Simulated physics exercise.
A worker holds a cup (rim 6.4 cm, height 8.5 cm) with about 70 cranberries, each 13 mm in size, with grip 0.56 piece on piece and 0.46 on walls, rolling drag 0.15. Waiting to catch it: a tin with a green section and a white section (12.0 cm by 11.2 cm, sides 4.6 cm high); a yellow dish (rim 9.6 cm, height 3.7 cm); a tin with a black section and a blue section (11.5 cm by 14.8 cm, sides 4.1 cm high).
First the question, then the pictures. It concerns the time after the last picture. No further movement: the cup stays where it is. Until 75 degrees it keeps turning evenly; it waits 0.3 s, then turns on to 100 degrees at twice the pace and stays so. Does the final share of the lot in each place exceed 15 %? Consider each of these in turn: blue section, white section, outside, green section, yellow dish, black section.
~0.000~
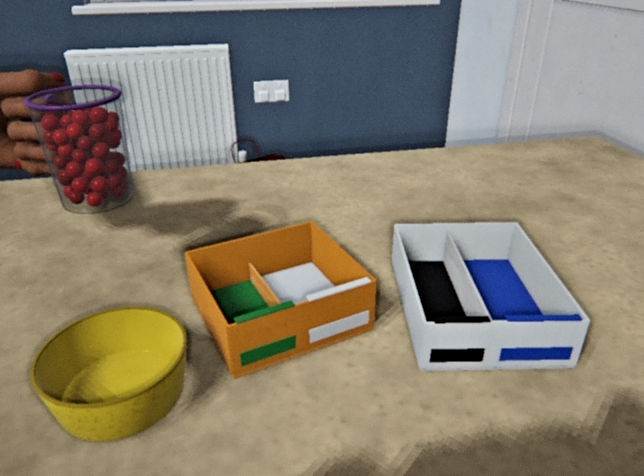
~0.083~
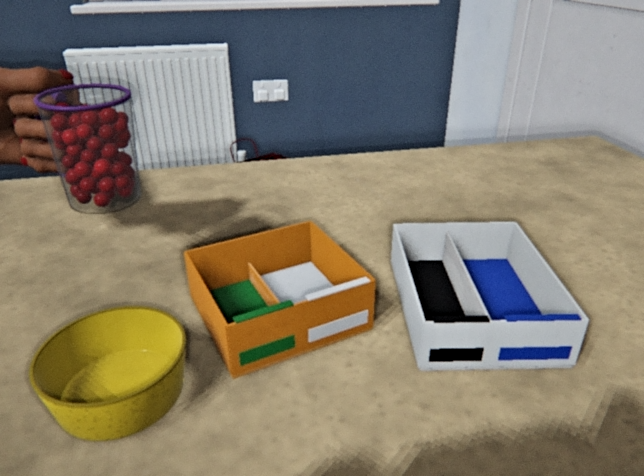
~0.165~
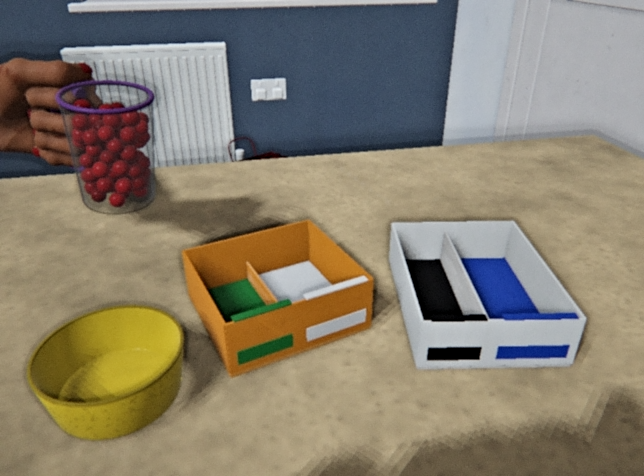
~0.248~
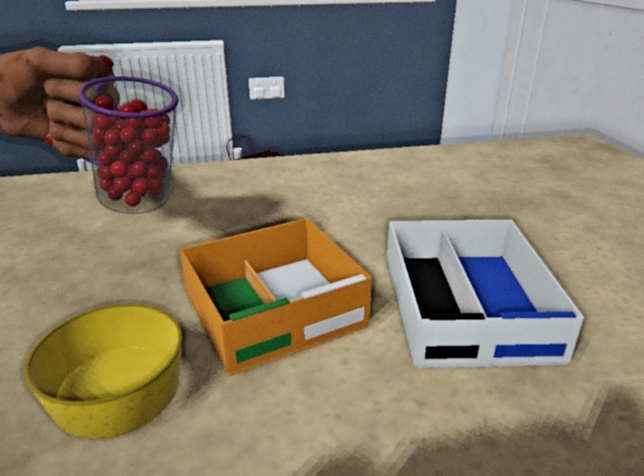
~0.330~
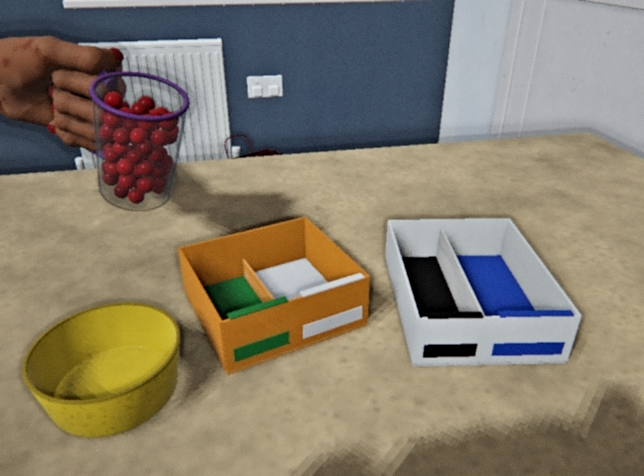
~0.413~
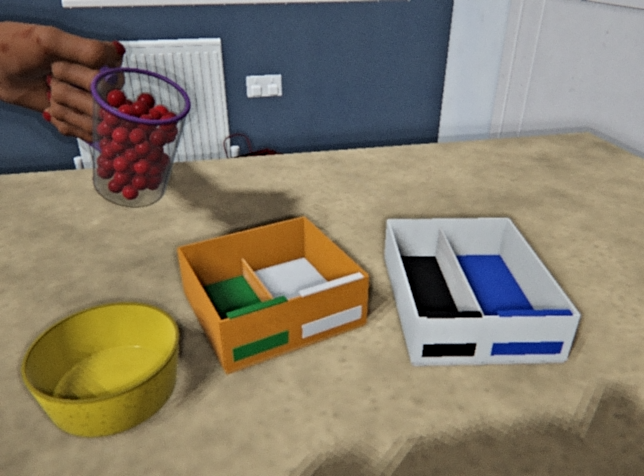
Blue section: Does not; white section: Does not; outside everything: Does not; green section: Exceeds it; yellow dish: Does not; black section: Does not.
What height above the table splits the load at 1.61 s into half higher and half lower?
I'd put it at about 16 centimetres.
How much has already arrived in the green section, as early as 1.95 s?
Some 5 in a hundred at that moment.
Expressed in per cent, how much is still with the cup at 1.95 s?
Close to 85 per cent, I'd reckon.
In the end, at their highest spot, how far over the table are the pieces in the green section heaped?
Some 3.5 centimetres.
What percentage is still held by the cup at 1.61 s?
Some 95 per cent of the load.
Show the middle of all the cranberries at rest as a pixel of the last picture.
Somewhere about (220, 288) in the final view.
Then, at 0.87 s, tilt 56 degrees; cup 100 %; middle of all pieces near (127, 130).
After 1.26 s, tilt 75 degrees; cup 100 %; middle of all pieces near (126, 122).
After 1.61 s, tilt 82 degrees; cup 95 %; middle of all pieces near (129, 123).
After 1.95 s, tilt 100 degrees; green section 5 %, cup 85 %, in the air 10 %; middle of all pieces near (140, 133).
In the end, at 3.8 s, black section 0 %, green section 65 %, outside 0 %, blue section 0 %, cup 30 %, white section 5 %, yellow dish 0 %.
